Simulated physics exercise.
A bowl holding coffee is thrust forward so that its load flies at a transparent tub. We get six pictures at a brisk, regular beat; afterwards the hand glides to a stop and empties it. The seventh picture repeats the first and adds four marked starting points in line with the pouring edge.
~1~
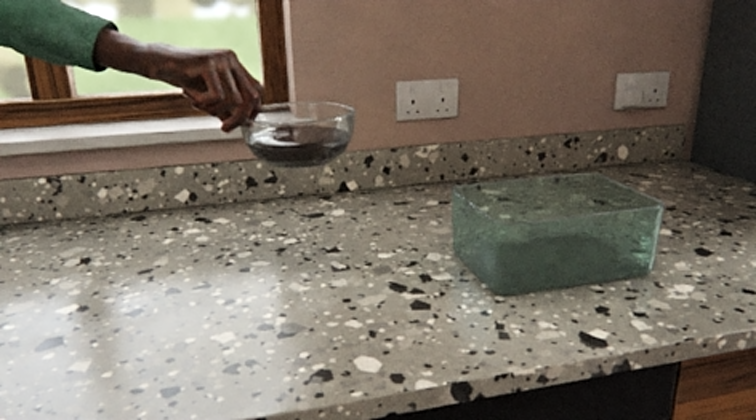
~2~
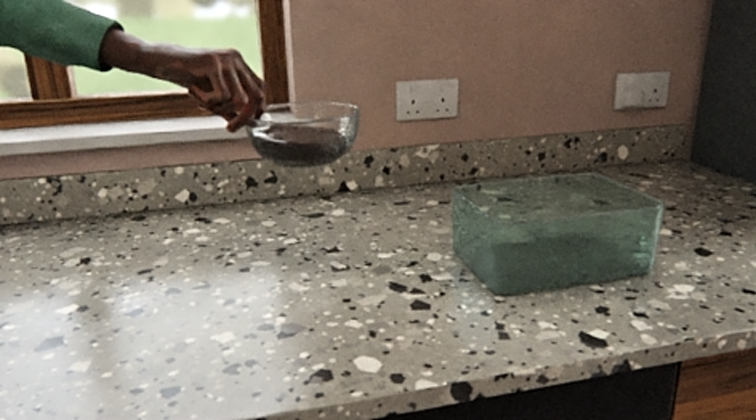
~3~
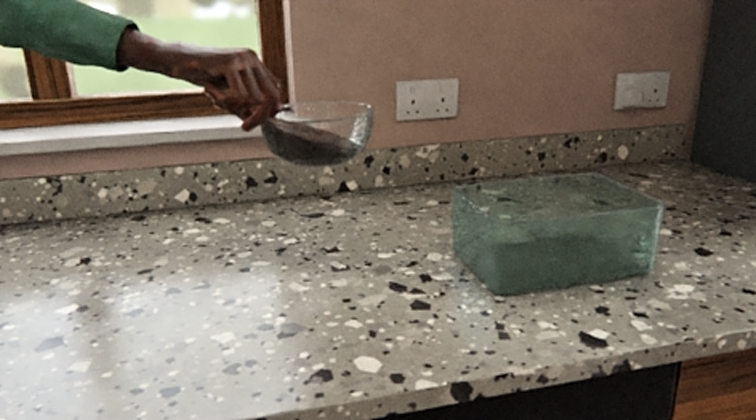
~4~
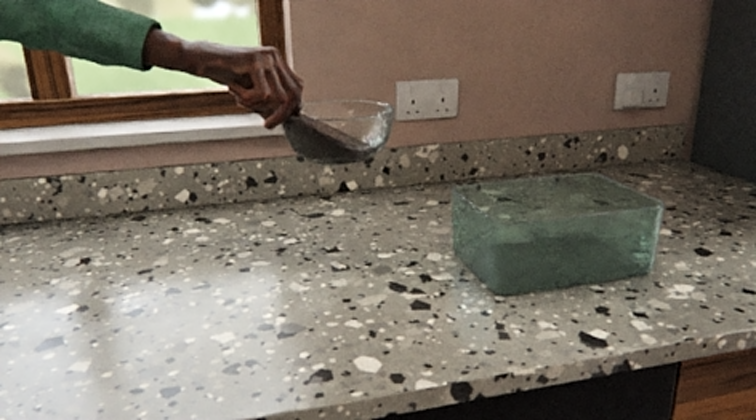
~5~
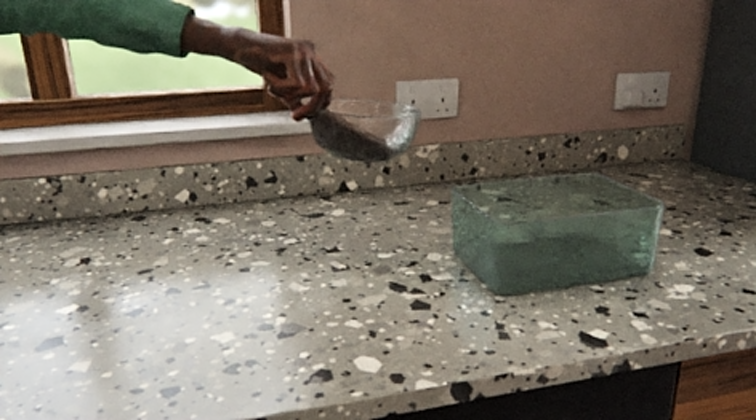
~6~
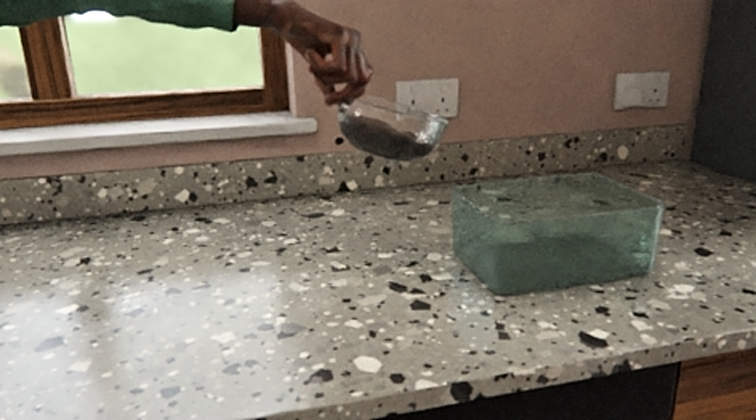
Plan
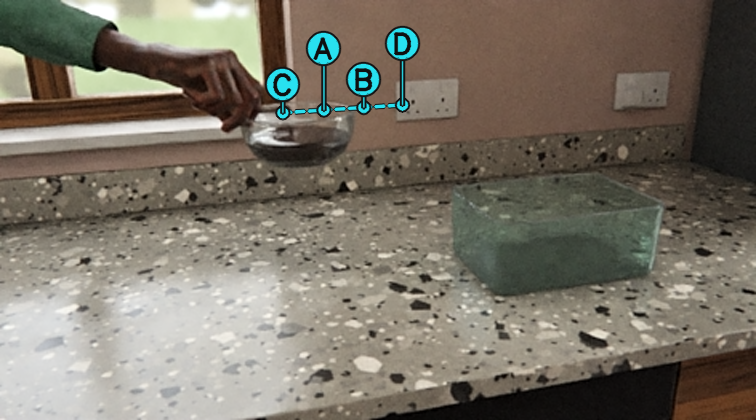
In this clip, a hand in a green sleeve holds a clear glass bowl of dark coffee above a speckled countertop, moving it rightward toward a transparent greenish tub, and the bowl tilts slightly to the right.
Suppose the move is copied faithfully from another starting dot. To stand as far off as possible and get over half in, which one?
Dot C.
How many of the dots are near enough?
All of the four.
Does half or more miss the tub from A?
No.
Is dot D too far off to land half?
No.
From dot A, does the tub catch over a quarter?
Yes, clearly.
On the marked copy, A at (323, 110); B at (363, 107); C at (282, 112); D at (402, 105).
Choosing A, about 82 % lands in the tub, 10 % falls short and 8 % goes beside or beyond.
Choosing B, about 90 % lands in the tub, 7 % falls short and 3 % goes beside or beyond.
Choosing C, about 67 % lands in the tub, 27 % falls short and 6 % goes beside or beyond.
Choosing D, about 87 % lands in the tub, 4 % falls short and 9 % goes beside or beyond.
